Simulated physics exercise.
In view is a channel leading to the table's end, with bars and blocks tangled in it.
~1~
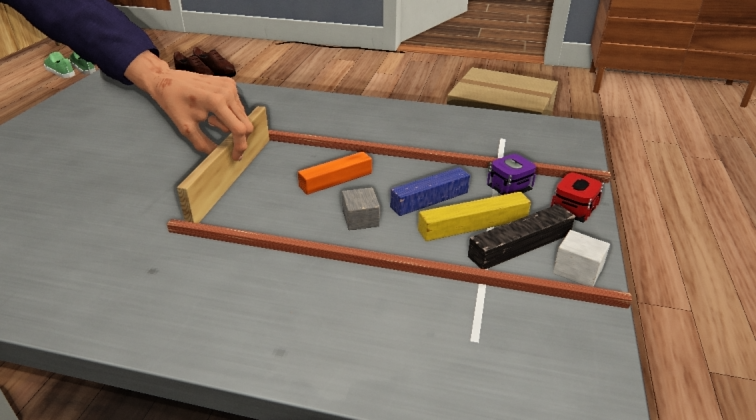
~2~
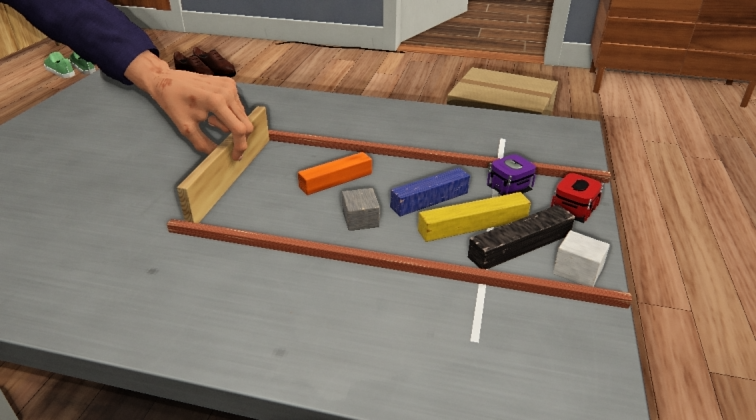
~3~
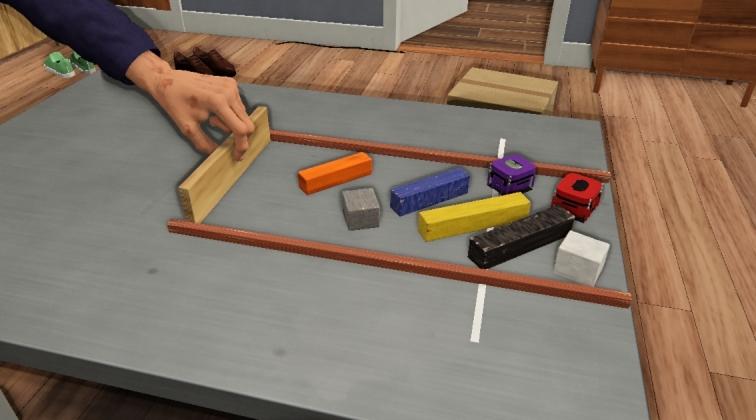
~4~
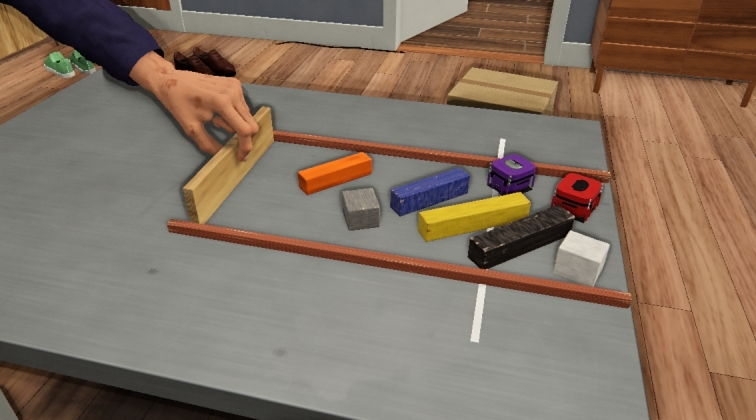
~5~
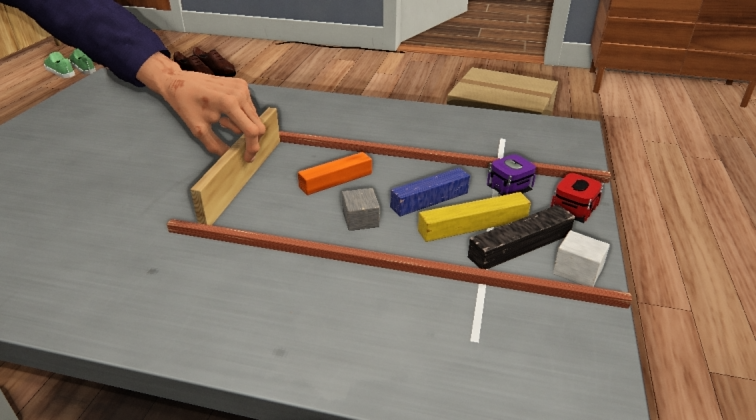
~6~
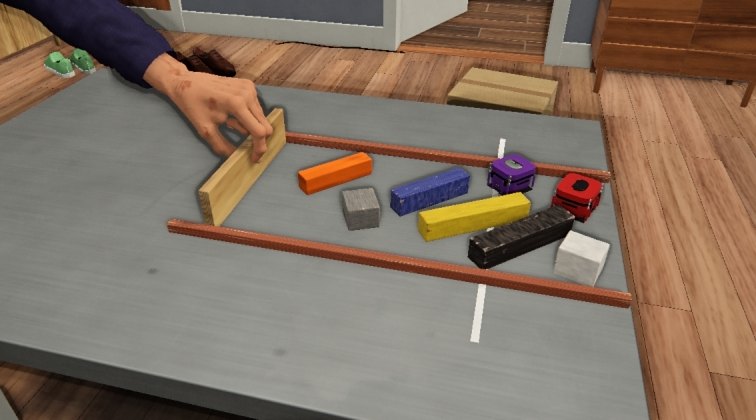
A hand slowly sliding a wooden board slightly right between two rails, toward colored bars and blocks lying still on a table.
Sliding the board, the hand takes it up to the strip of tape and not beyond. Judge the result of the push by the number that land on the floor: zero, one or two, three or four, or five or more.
The number that land on the floor is zero.
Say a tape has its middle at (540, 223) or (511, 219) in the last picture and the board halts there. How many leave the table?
The counts: 2 and 0.
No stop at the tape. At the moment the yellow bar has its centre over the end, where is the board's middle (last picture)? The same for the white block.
The middle is at (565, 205) when it's the yellow bar, and at (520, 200) when it's the white block.
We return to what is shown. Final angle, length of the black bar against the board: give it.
It comes to around 20 degrees.
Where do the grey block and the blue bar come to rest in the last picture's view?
First (505, 241), then (524, 207).
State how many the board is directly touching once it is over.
Well, it touches 2.
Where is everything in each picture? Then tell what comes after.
Red case (577, 197); white block (581, 259); black bar (522, 236); board (230, 161); tape (492, 216), in the first frame.
White block (581, 259); orange stick (336, 173), in the second frame.
Black bar (522, 237); board (231, 161), in the third frame.
Red case (577, 197); yellow bar (475, 216), in the fourth frame.
White block (581, 259); purple case (512, 176), in the fifth frame.
Red case (577, 197); white block (581, 259); black bar (522, 237); board (248, 163); tape (492, 216), in the sixth frame.
Soon after, none off yet; red case at rest near (577, 197); white block at rest near (581, 259); black bar at rest near (522, 237).
In the end, the number that fall off is zero.
